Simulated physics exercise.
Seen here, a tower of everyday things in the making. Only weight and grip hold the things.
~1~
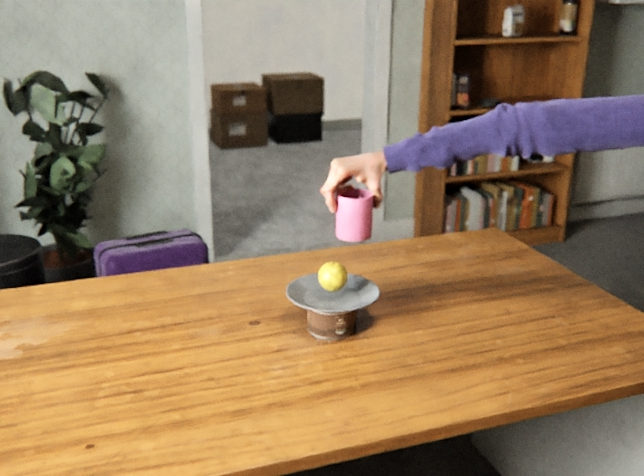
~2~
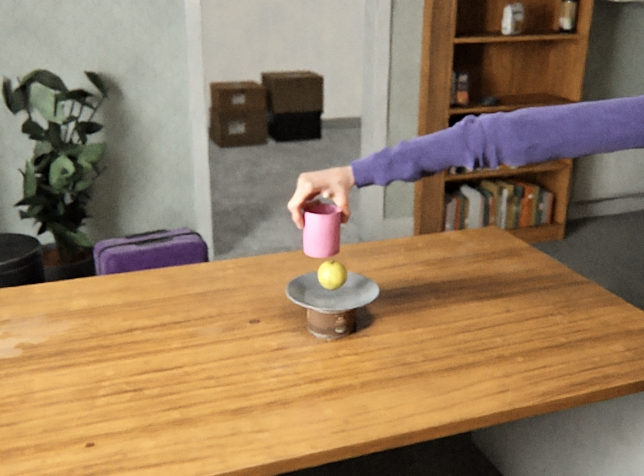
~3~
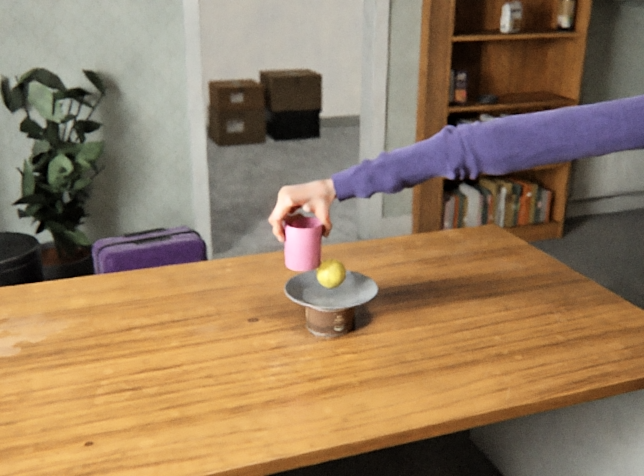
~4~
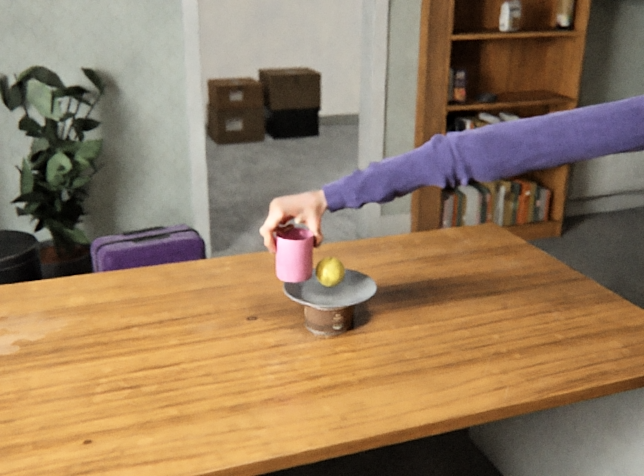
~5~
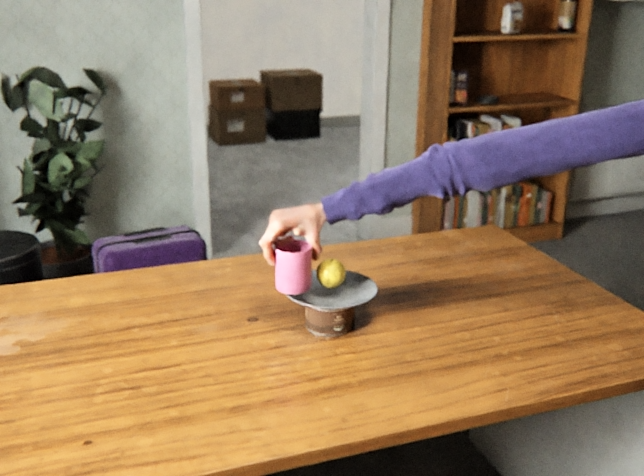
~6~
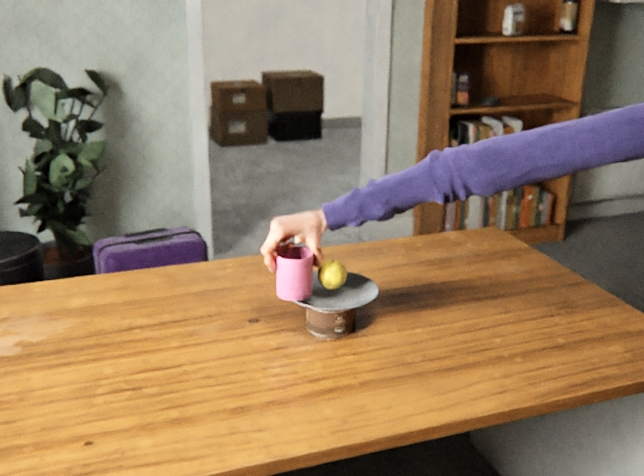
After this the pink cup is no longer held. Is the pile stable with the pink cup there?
Outcome: The pile holds.
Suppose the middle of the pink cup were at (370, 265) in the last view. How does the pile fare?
Then it holds.
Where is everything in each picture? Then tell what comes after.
On its way; pink cup (354, 215); grey plate (333, 295), in the first frame.
On its way; pink cup (322, 230); brown tub (332, 313), in the second frame.
On its way; pink cup (303, 244); yellow apple (331, 273), in the third frame.
On its way; pink cup (295, 255); grey plate (330, 290), in the fourth frame.
On its way; pink cup (293, 266); brown tub (330, 312), in the fifth frame.
In place under the hand; pink cup (295, 273); yellow apple (332, 274), in the sixth frame.
Then, 0.20 s later than the last frame, all is still.
Then, 0.40 s later than the last frame, pink cup resting near (295, 274).
When it is over, all 4 as before. End places, in pixels of the last picture, pink cup near (295, 274). The pile keeps its balance.
